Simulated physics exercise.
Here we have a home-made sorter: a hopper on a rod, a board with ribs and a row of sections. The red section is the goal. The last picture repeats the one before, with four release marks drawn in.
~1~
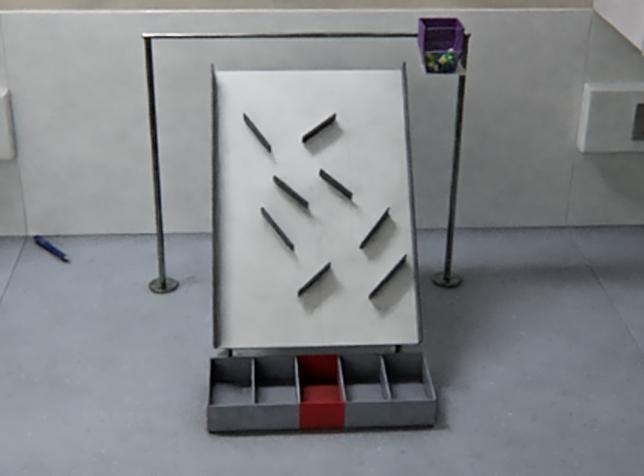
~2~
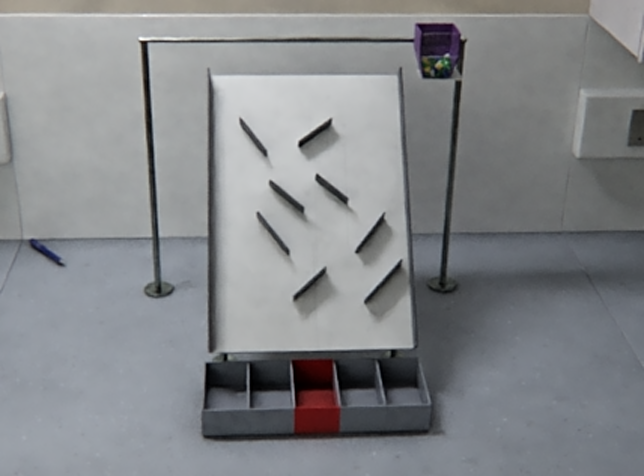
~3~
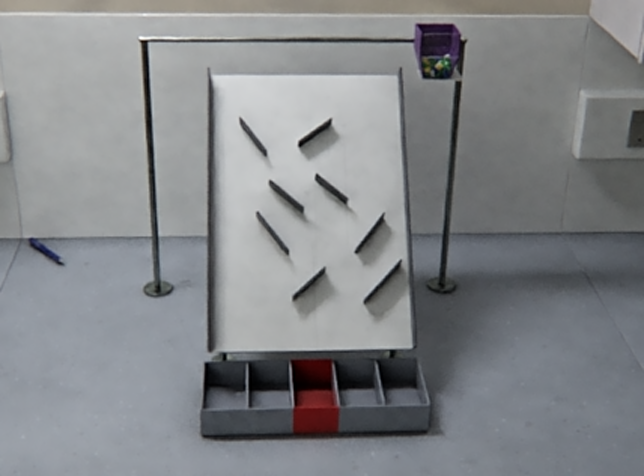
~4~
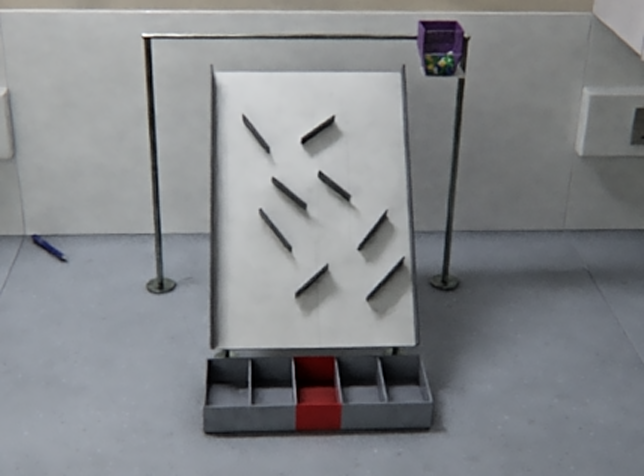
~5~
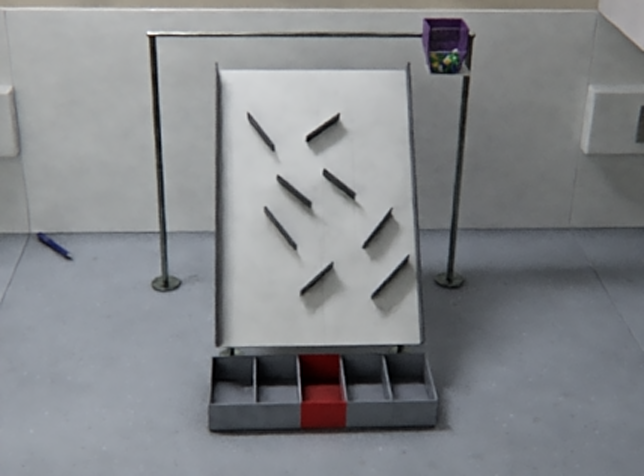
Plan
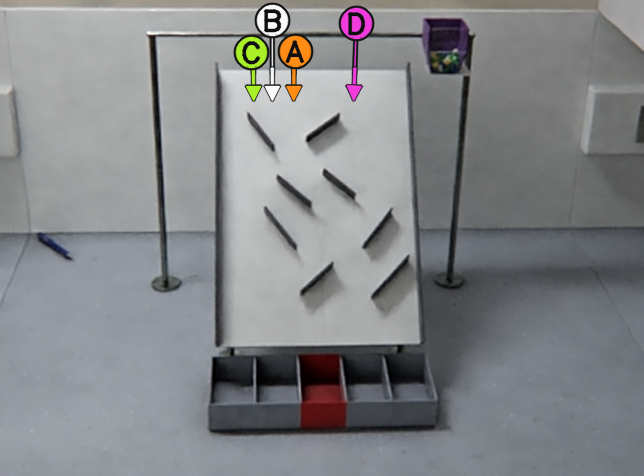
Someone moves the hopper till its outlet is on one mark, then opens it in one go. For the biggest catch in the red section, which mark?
D is best.
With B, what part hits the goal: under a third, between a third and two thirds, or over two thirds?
Mark B gives under a third.
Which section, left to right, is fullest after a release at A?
The fourth.
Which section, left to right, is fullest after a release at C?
The fourth.
On the marked copy, mark A meets the board at (293, 95); mark B meets the board at (272, 95); mark C meets the board at (253, 95); mark D meets the board at (353, 94).
Choosing A, a small share in the red section, all but a few in other sections.
Choosing B, a small share in the red section, all but a few in other sections.
Choosing C, a small share in the red section, all but a few in other sections.
Choosing D, the bulk in the red section, close to a quarter in other sections, only a few held on the board.
